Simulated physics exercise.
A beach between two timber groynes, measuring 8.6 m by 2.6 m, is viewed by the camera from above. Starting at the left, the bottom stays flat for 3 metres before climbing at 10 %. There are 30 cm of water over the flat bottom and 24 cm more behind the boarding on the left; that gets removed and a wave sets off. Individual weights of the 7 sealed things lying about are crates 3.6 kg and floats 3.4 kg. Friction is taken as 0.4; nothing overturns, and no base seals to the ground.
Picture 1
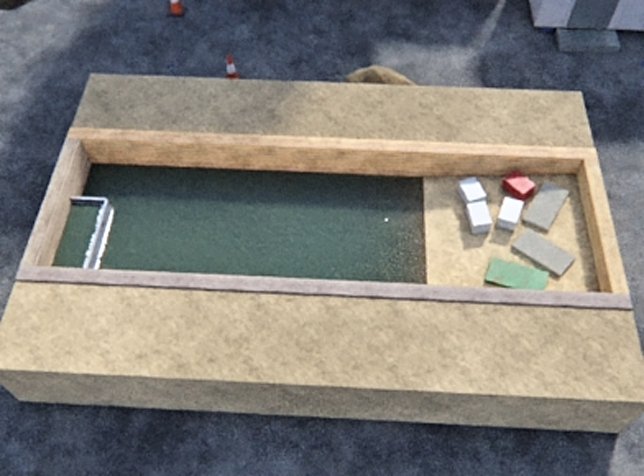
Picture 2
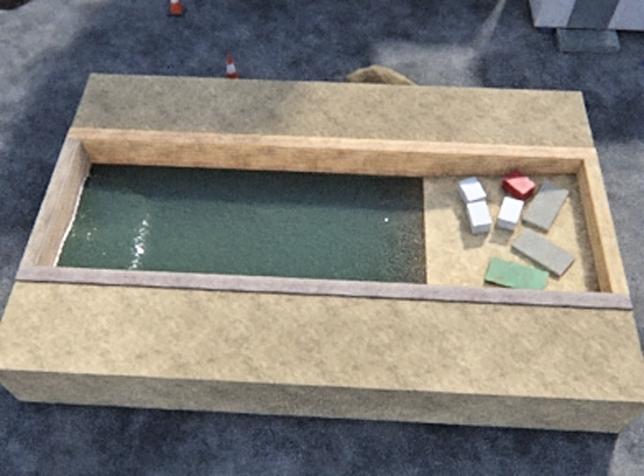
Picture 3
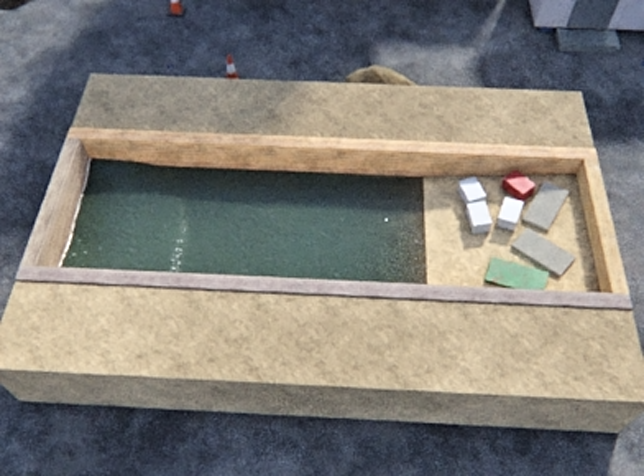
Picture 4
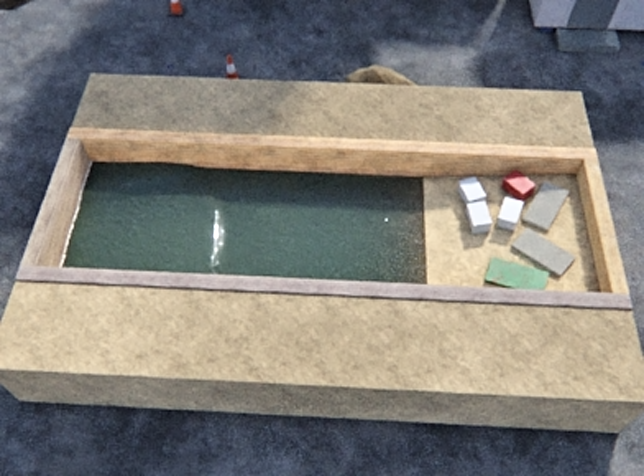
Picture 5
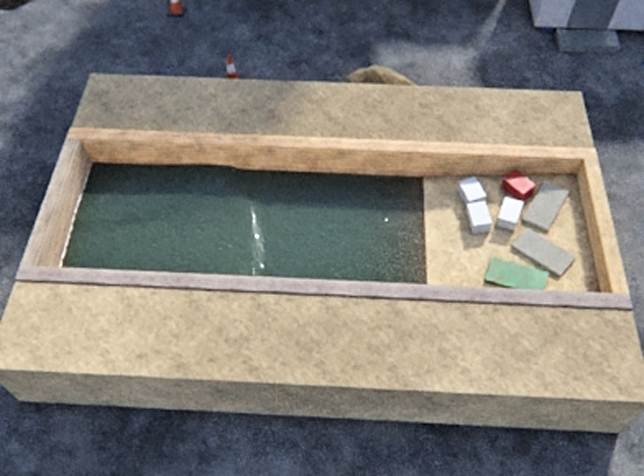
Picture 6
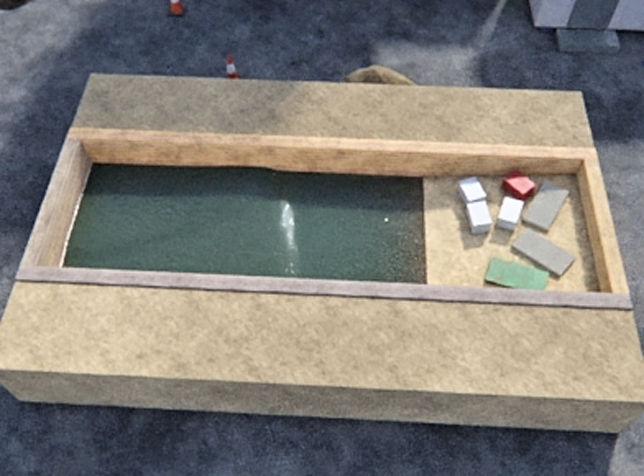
A low wave set off from the left end of a walled pool and rolled rightward across the dark green water, while the red, green, white and grey blocks on the sand stayed still.
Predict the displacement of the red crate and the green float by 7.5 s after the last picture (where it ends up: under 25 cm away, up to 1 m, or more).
Red crate remains where it was; green float remains where it was.
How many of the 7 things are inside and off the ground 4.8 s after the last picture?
The number is 0.
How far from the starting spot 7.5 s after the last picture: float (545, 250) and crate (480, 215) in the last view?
Respectively 0 and 10 cm.
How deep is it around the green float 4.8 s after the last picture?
0 cm, roughly.
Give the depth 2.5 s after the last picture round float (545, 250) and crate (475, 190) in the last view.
0 and 2 cm.
Then, 0.6 s after the last picture the red crate is near (521, 182), 0.0 m from its start, aground; the green float is near (517, 276), 0.0 m from its start, aground; 0 afloat.
Then, 2.5 s after the last picture the red crate is near (521, 182), 0.0 m from its start, aground; the green float is near (517, 276), 0.0 m from its start, aground; 0 afloat.
Then, 4.8 s after the last picture the red crate is near (521, 182), 0.0 m from its start, aground; the green float is near (517, 276), 0.0 m from its start, aground; 0 afloat.
Then, 7.5 s after the last picture the red crate is near (521, 182), 0.0 m from its start, aground; the green float is near (517, 276), 0.0 m from its start, aground; 0 afloat.
